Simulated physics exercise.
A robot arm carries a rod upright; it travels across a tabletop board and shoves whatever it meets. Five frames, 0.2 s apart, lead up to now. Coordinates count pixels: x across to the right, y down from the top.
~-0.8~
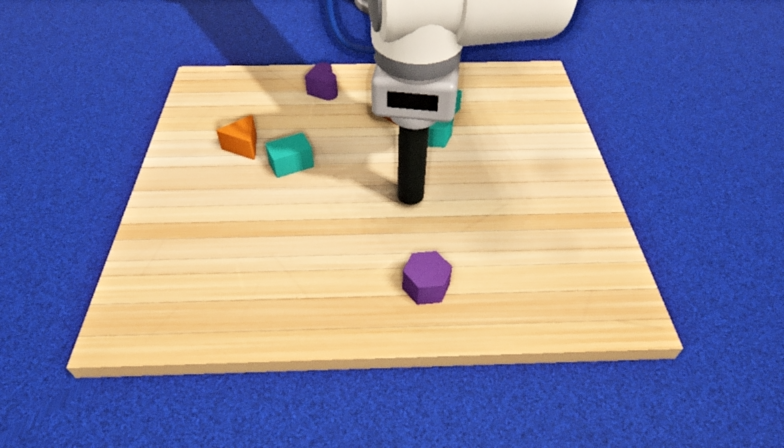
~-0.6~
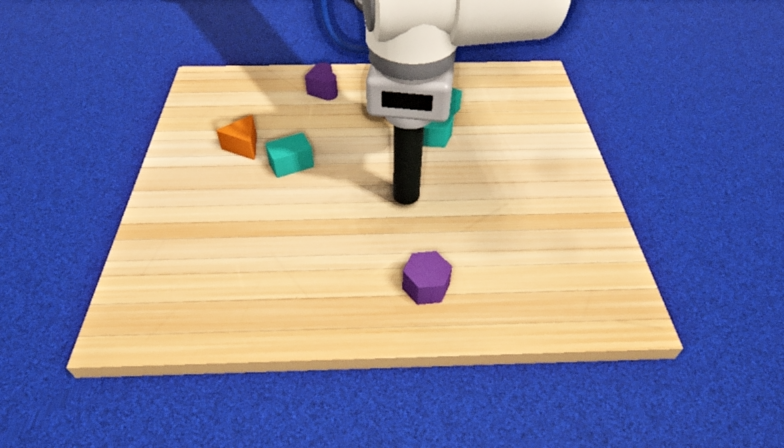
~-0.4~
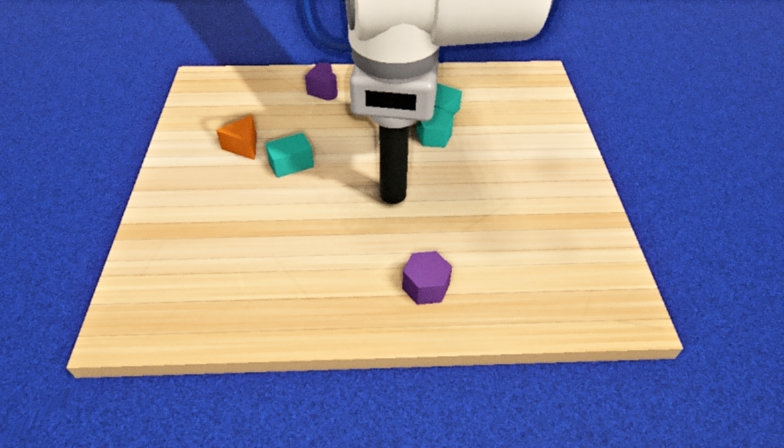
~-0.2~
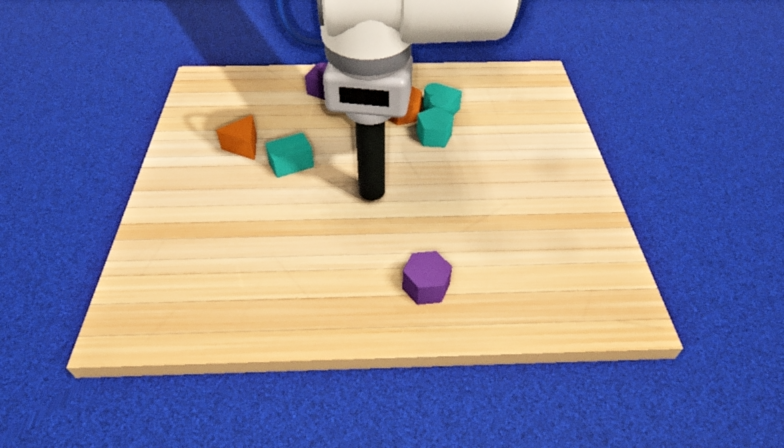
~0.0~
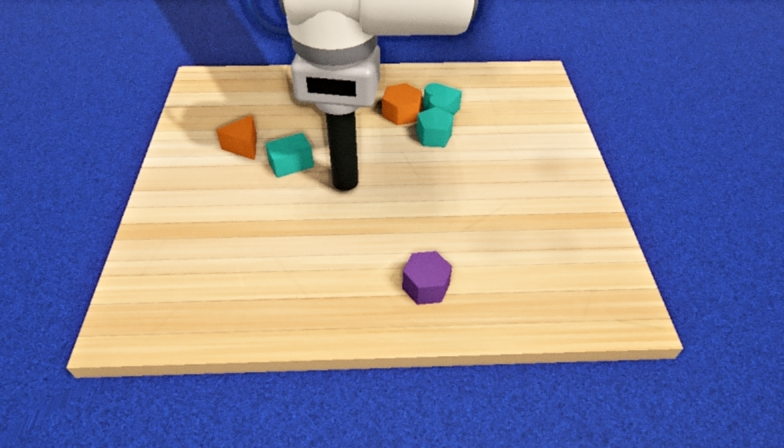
A robot arm with a black rod hangs over a light wooden board on a blue surface, seen from above at a fixed angle. An orange triangular block and a turquoise block lie to the left, a purple hexagonal one near the front, and more purple, orange and turquoise pieces toward the back. The arm slides the rod left, slightly backward later, while the blocks stay still.
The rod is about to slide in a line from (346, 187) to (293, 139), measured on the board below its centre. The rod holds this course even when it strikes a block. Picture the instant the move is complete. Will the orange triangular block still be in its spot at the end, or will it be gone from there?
The orange triangular block keeps its place.
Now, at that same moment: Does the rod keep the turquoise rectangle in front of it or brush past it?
I predict the rod has moved past it.
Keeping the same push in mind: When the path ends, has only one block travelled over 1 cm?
Yes.
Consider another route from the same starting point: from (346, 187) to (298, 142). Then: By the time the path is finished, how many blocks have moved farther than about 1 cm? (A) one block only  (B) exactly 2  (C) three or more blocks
A: One block only.
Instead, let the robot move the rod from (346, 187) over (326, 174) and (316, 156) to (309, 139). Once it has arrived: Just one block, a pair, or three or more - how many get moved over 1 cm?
It looks like one block will be pushed more than about 1 cm.
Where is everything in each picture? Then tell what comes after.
In the first frame, lower end of the rod (411, 196), tops of blocks, orange triangular block (239, 128), turquoise rectangle (288, 145).
In the second frame, rod (406, 195), blocks as before.
In the third frame, rod (393, 195), blocks as before.
In the fourth frame, rod (372, 191), blocks as before.
In the fifth frame, rod (346, 182), orange triangular block (239, 128), turquoise rectangle (288, 145).
The first path, step by step. One third of the way, rod (327, 164); nothing pushed yet.
Two thirds of the way, rod (310, 149); turquoise rectangle (274, 141), turned 40° anticlockwise.
At the end, rod (293, 134); orange triangular block not moved; turquoise rectangle (268, 138), turned 80° anticlockwise.
